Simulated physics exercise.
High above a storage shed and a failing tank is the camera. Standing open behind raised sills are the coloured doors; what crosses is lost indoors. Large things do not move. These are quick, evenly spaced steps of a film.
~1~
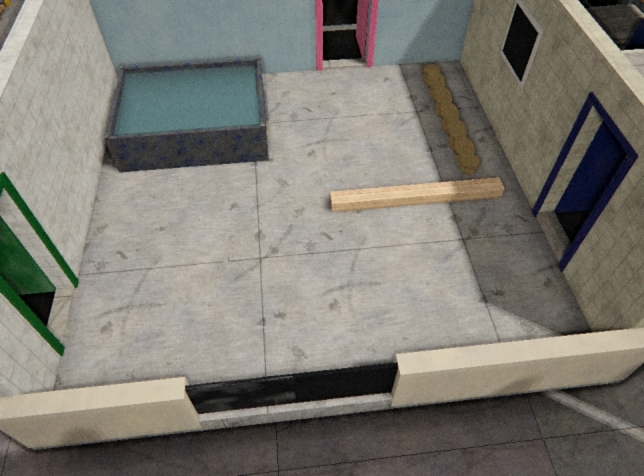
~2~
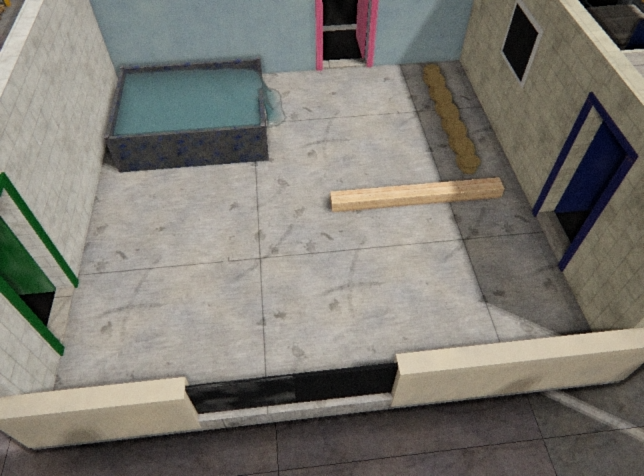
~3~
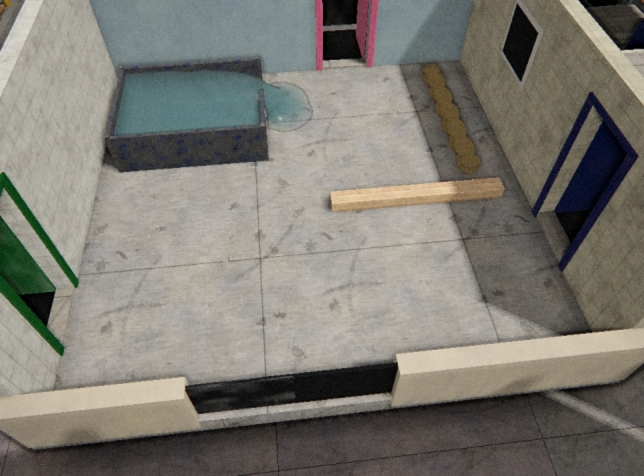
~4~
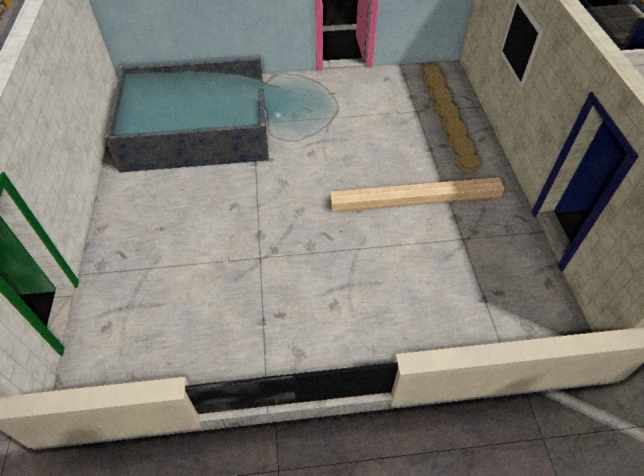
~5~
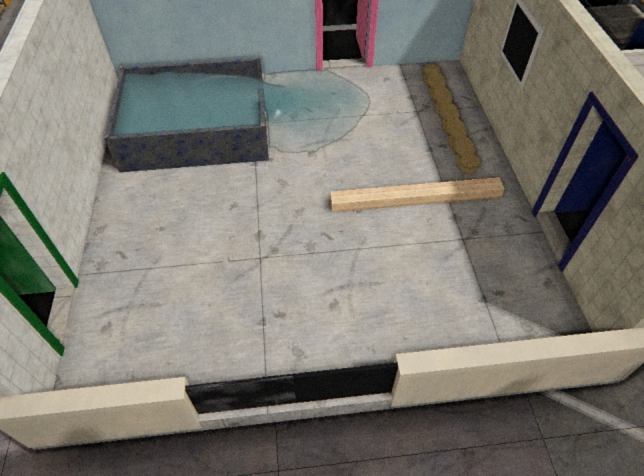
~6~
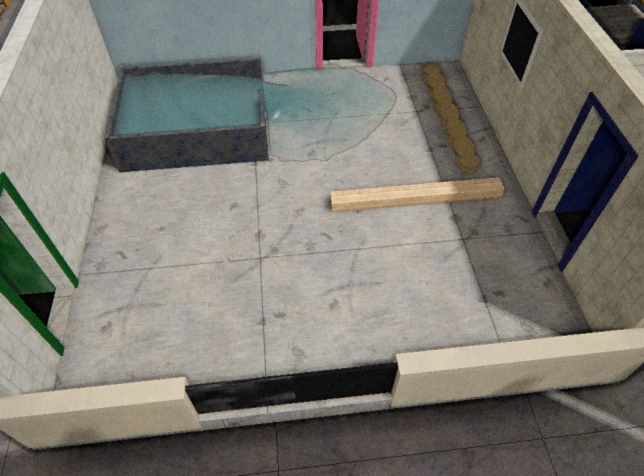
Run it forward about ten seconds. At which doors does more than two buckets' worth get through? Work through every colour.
The green door lets through two buckets or less; the pink door lets through more than two buckets; the blue door lets through two buckets or less.
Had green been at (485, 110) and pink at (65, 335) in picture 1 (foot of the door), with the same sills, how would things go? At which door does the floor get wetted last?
It would be the pink-painted one.
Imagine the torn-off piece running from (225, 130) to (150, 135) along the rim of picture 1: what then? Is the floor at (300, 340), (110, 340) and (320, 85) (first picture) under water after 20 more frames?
One after the other: Covered, under water, no water.
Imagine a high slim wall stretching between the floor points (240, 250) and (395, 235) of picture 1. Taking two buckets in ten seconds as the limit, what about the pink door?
As for the pink door, it gives way.
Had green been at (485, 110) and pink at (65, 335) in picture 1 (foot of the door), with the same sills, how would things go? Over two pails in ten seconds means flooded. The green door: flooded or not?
As for the green one, it tops the limit.
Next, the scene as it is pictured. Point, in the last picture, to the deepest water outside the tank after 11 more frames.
Check roughly (454, 62).
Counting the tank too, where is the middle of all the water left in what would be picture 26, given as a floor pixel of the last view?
About (295, 124).
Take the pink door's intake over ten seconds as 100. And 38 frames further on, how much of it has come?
That share would be near 65 %.
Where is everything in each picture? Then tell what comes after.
The first frame shows still water in the water tank at (190, 99).
In the second frame, water pours out at (260, 97) and has run to (270, 91).
In the third frame, water pours out at (261, 99) and has run to (308, 114).
In the fourth frame, water pours out at (261, 100) and has run to (333, 108).
In the fifth frame, the front is at (362, 94), out from the gap at (261, 100).
In the sixth frame, the front is at (390, 92), out from the gap at (261, 100).
A moment on, water covers 20 % of the floor; the green door not reached, the pink door under two buckets in, the blue door not reached.
Next, water covers 25 % of the floor; the green door not reached, the pink door over two buckets in, the blue door not reached.
Then, water covers 30 % of the floor; the green door not reached, the pink door far over two buckets in, the blue door not reached.
Later, water covers 60 % of the floor; the green door not reached, the pink door far over two buckets in, the blue door wet at the sill, nothing in.
In the end, water covers 90 % of the floor; the green door wet at the sill, nothing in, the pink door far over two buckets in, the blue door wet at the sill, nothing in.
